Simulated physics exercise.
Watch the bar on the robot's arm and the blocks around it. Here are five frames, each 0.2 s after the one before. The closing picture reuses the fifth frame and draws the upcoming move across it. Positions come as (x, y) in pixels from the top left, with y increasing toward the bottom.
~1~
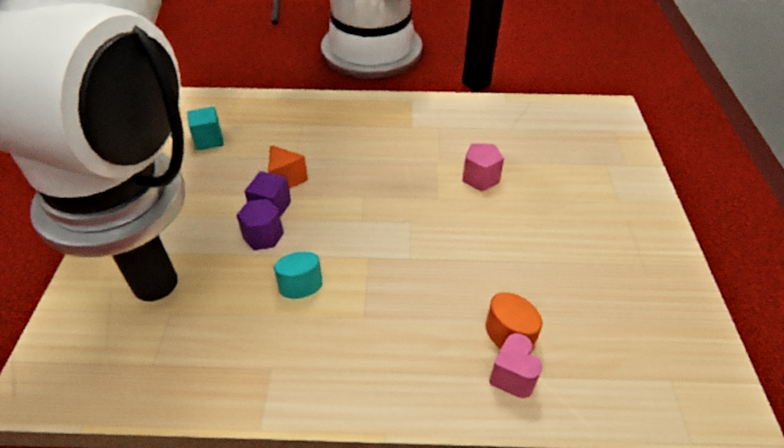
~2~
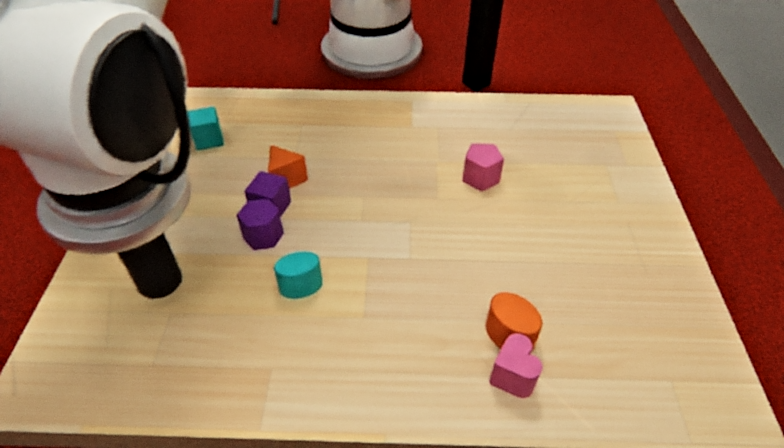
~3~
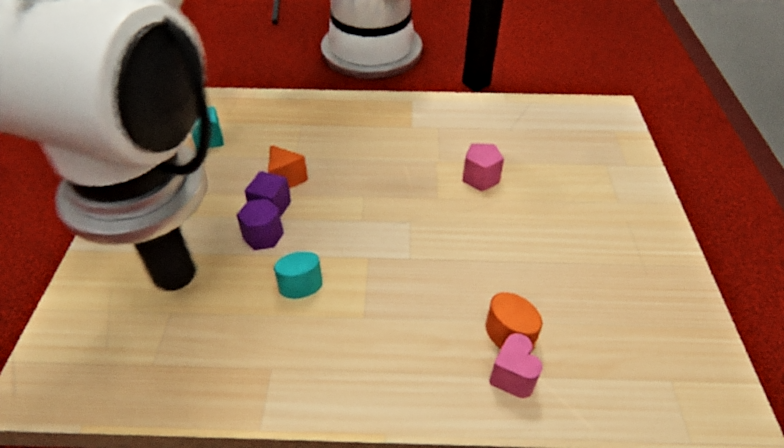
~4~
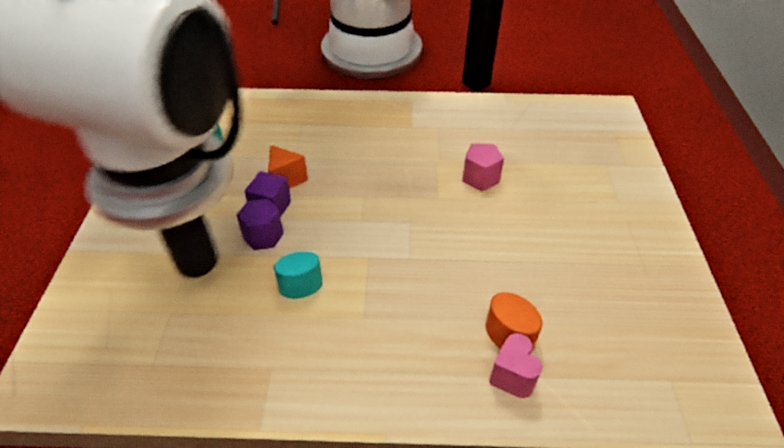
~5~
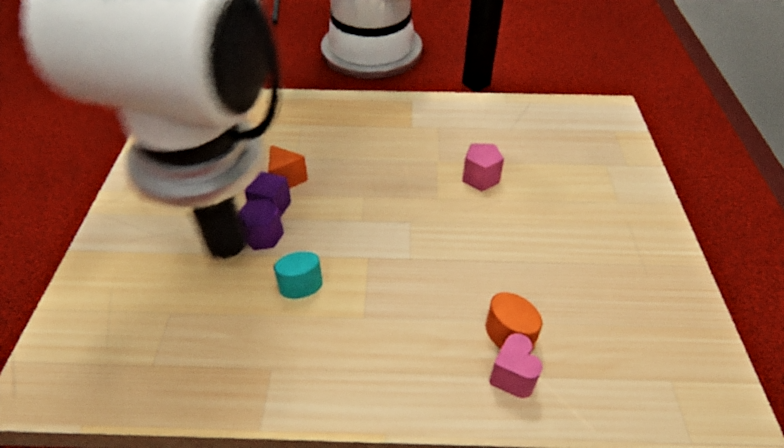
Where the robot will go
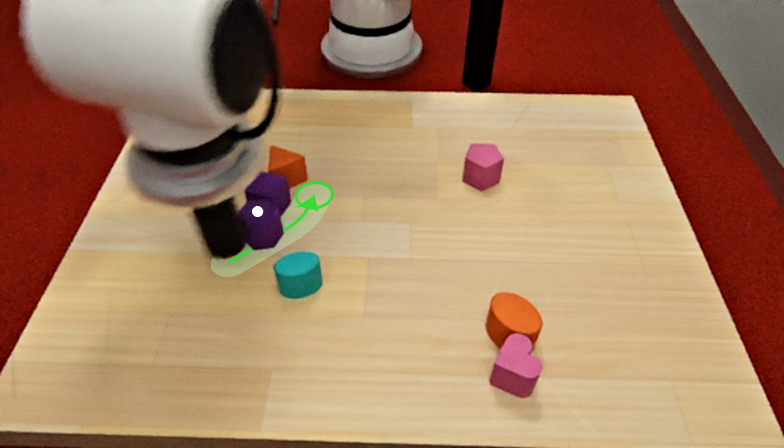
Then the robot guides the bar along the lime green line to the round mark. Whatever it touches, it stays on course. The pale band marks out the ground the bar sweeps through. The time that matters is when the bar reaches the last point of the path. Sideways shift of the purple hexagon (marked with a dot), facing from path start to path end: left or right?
Pushed right.
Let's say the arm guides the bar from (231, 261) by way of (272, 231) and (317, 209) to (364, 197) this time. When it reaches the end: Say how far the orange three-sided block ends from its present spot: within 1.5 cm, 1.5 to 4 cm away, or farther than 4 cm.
Short, under 1.5 cm.
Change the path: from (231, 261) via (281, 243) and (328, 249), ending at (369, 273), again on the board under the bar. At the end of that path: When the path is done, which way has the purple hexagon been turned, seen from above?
Its spin: Anticlockwise.
The line goes from (231, 261) by way of (266, 241) and (298, 220) to (314, 195); the dot is on the purple hexagon.
The first path, step by step. One third of the way, bar (263, 223); purple hexagon (290, 195), turned 15° anticlockwise; purple square block (274, 176), turned 45° anticlockwise; orange three-sided block (281, 154).
Two thirds of the way, bar (296, 202); purple hexagon (323, 177), turned 15° anticlockwise; purple square block (276, 173), turned 55° anticlockwise; orange three-sided block (279, 151).
At the end, bar (312, 177); purple hexagon (344, 159), turned 25° clockwise; purple square block (277, 167), turned 90° anticlockwise; orange three-sided block (274, 146), turned 30° clockwise; turquoise elliptical block unmoved.
